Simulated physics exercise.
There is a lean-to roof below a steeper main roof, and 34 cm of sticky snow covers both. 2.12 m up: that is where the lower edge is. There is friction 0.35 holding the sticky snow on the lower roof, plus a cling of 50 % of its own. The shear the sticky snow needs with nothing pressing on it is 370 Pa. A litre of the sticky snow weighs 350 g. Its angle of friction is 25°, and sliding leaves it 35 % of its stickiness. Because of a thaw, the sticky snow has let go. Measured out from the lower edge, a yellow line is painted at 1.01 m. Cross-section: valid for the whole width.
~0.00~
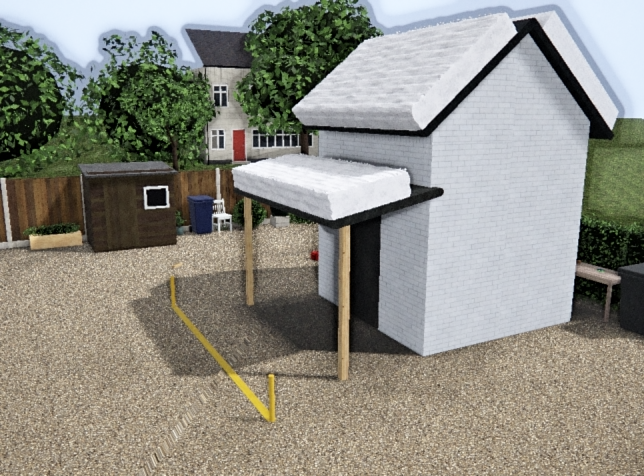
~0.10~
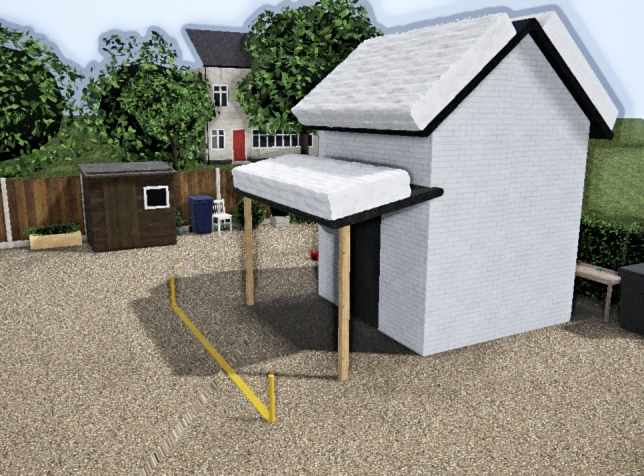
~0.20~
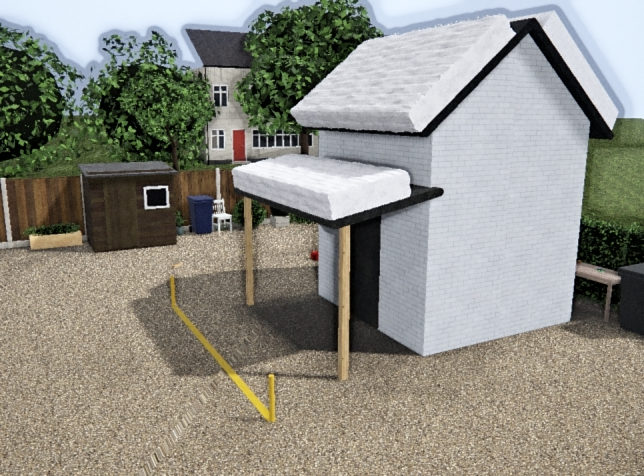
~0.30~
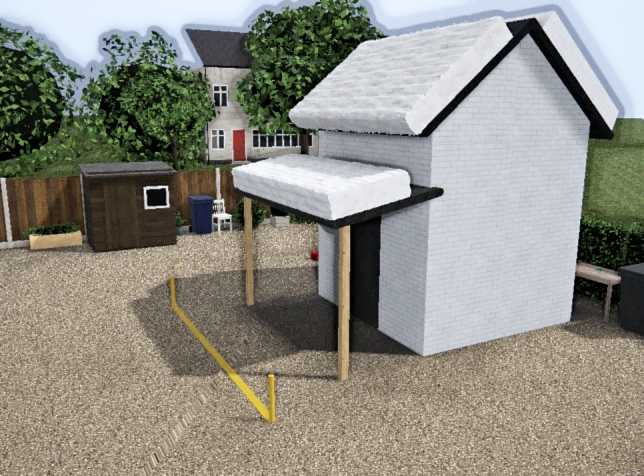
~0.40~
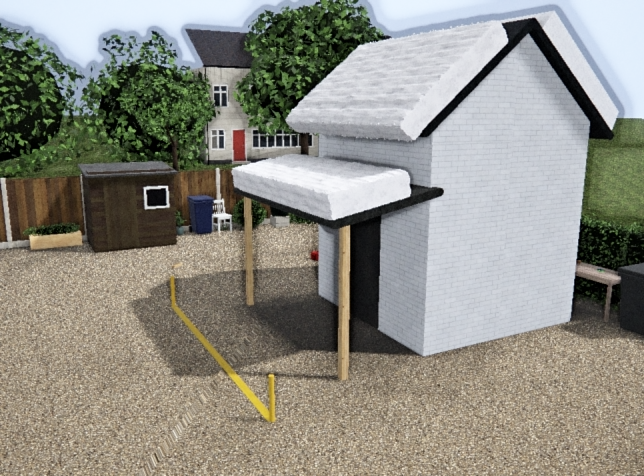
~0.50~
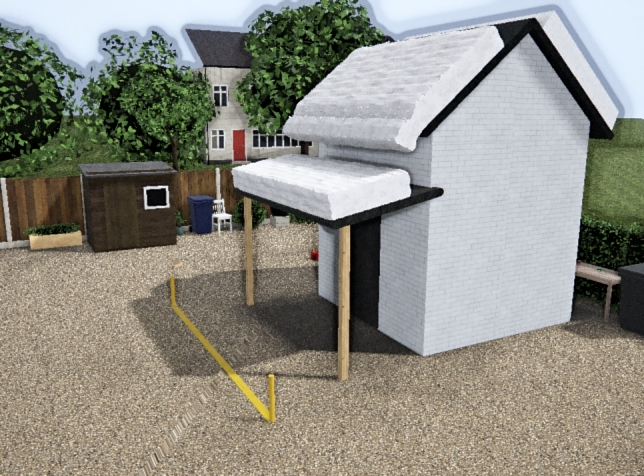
A thick layer of snow slides slightly down the main roof above the lean-to.
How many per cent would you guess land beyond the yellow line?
I would say 33 percent.
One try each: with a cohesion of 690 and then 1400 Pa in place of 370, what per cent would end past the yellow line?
Going in order, it's 14 % and then 0 %.
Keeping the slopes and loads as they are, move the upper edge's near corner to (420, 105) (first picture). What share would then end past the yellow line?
Share past the line: About 45 %.
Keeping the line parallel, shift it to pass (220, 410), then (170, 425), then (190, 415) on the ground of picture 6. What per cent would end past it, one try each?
First try 25 per cent, second 10 per cent, third 14 per cent.
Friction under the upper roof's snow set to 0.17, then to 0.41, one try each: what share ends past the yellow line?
Roughly 50 per cent first, roughly 40 per cent second.
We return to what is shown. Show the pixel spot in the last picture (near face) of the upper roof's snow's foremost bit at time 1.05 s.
Close to pixel (360, 171).
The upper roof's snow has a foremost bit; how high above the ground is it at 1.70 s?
Measured height: Approx. 1.6 m.
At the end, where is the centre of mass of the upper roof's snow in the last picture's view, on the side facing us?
Pretty much at (288, 311), I'd say.
After 1.05 s, none is below the lower edge and 0 % is past the line.
After 1.70 s, 11 % is below the lower edge and 0 % is past the line.
After 2.35 s, 53 % is below the lower edge and 26 % is past the line.
After 3.00 s, 60 % is below the lower edge and 33 % is past the line.
After 3.40 s, 60 % is below the lower edge and 33 % is past the line.
